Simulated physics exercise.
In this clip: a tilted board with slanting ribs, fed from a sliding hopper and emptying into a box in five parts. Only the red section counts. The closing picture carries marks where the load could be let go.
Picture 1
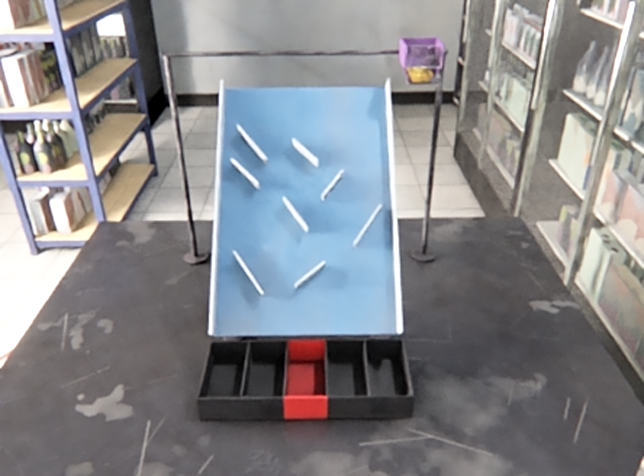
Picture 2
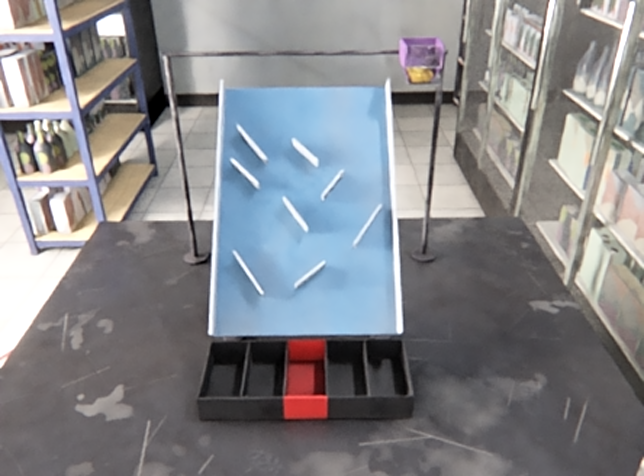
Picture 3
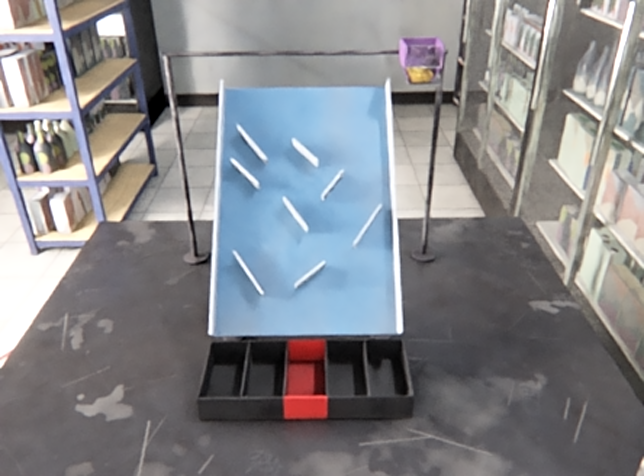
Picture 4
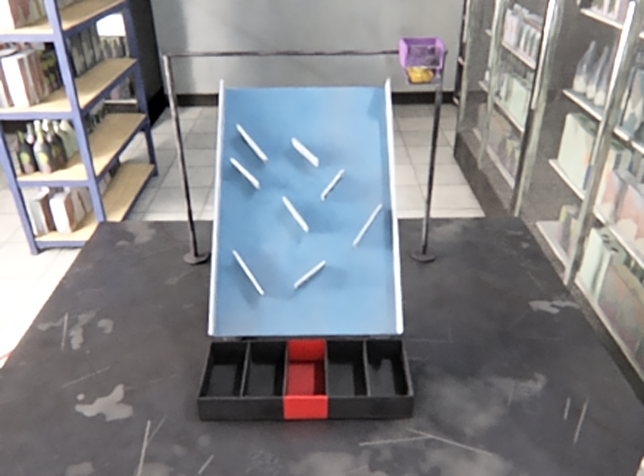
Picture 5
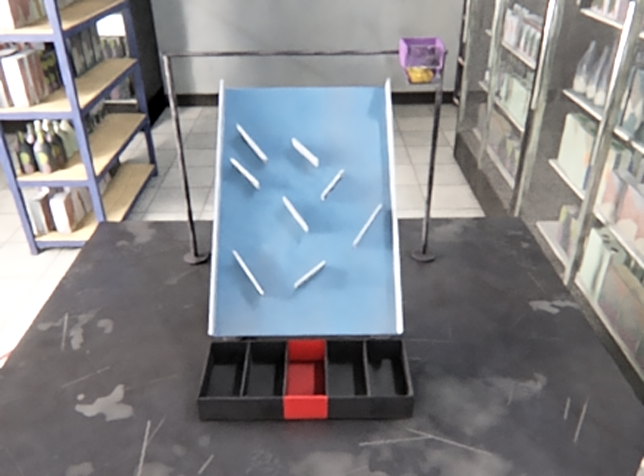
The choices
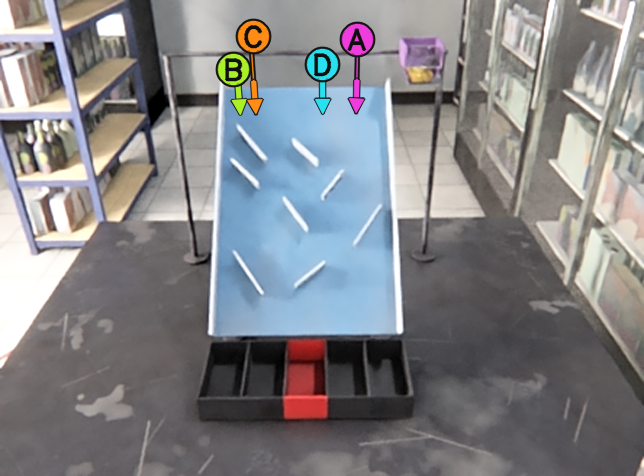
Storeroom with shelves on both sides, a blue ribbed board standing motionless above a black five-part box with a red middle section.
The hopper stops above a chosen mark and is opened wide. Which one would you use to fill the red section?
Best: A.
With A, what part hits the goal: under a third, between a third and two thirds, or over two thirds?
It is between a third and two thirds.
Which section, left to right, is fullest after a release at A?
The third.
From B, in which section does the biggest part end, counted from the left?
It is the first one.
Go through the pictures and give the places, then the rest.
In the first picture, hopper at (419, 76), puffed corn balls, door shut.
In the second picture, ribs (238, 125) to (266, 159), (293, 139) to (317, 161), (231, 159) to (258, 184).
In the third picture, ribs (323, 195) to (343, 170), (284, 197) to (307, 228), (355, 243) to (381, 204).
In the fourth picture, ribs (234, 251) to (262, 293), (295, 285) to (325, 261).
In the fifth picture, red section at (306, 406), number 3 of 5 from the left.
On the marked copy, mark A meets the board at (356, 107); mark B meets the board at (239, 109); mark C meets the board at (255, 108); mark D meets the board at (322, 108).
With A, about half in the red section, about half in other sections.
With B, a stray few in the red section, nearly all in other sections, a stray few outside the box.
With C, a small part in the red section, most in other sections, a stray few outside the box.
With D, a small part in the red section, most in other sections.
